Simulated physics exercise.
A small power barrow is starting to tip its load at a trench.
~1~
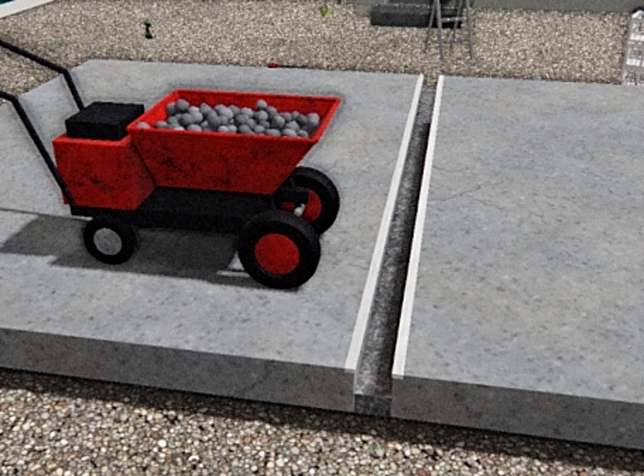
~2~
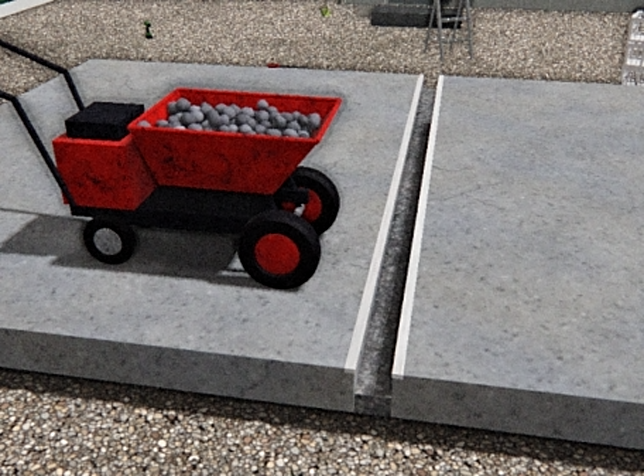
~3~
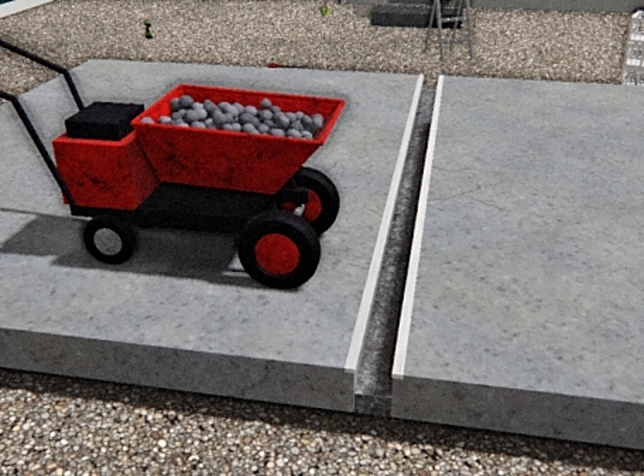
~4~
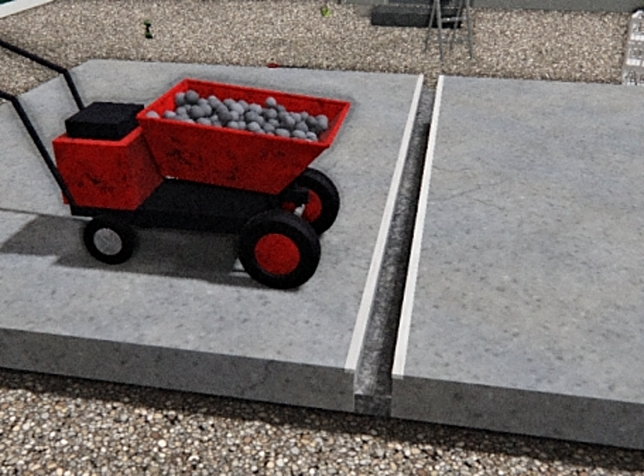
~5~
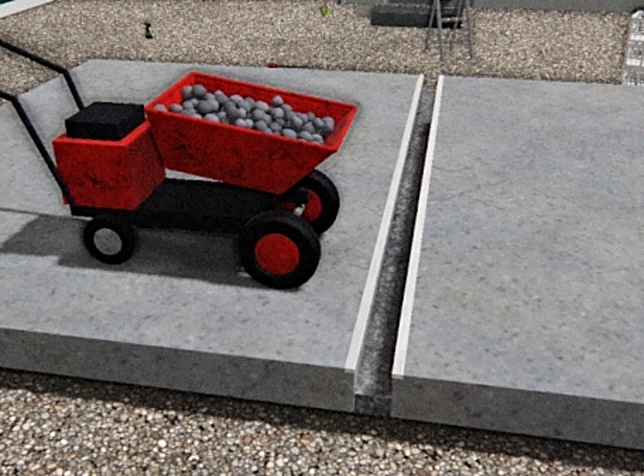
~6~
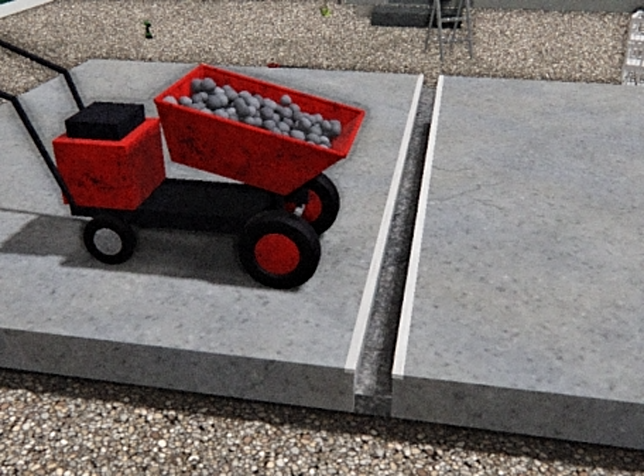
A small red power barrow with black handles and a skip of round grey cobbles stands at left on a pale concrete slab, seen from slightly above. To its right a narrow, dark, white-edged trench divides the slab, with brown gravel in front and behind. The skip starts level, then its rear rises gradually and it tilts a little rightward, while the wheels and camera stay still.
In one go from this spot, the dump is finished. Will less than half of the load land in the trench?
The amount in the trench falls below half.
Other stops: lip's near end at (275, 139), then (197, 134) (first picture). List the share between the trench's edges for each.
40 % and 30 %.
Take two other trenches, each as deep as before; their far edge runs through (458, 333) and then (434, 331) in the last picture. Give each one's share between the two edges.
Lab note: Try one 70 per cent, try two 40 per cent.
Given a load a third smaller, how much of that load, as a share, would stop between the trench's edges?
Near 10 per cent, give or take.
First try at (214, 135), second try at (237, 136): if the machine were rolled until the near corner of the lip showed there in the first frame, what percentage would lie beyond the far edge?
In turn 10 and 20 in a hundred.
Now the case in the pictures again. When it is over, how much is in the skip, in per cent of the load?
Close to 5 in a hundred.
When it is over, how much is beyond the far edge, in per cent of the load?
Estimate: Around 90 per cent.
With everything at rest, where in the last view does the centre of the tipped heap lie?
About (467, 271).
Soon after the last picture, skip tipped steeply; all in the skip.
A little later, skip tipped right over; most in the skip; a small part beyond it; a small part falling.
Later still, skip tipped right over; about a quarter in the skip; a stray few in or heaped over the trench; most beyond it.
By the end, skip tipped right over; a stray few in the skip; a small part in or heaped over the trench; most beyond it.
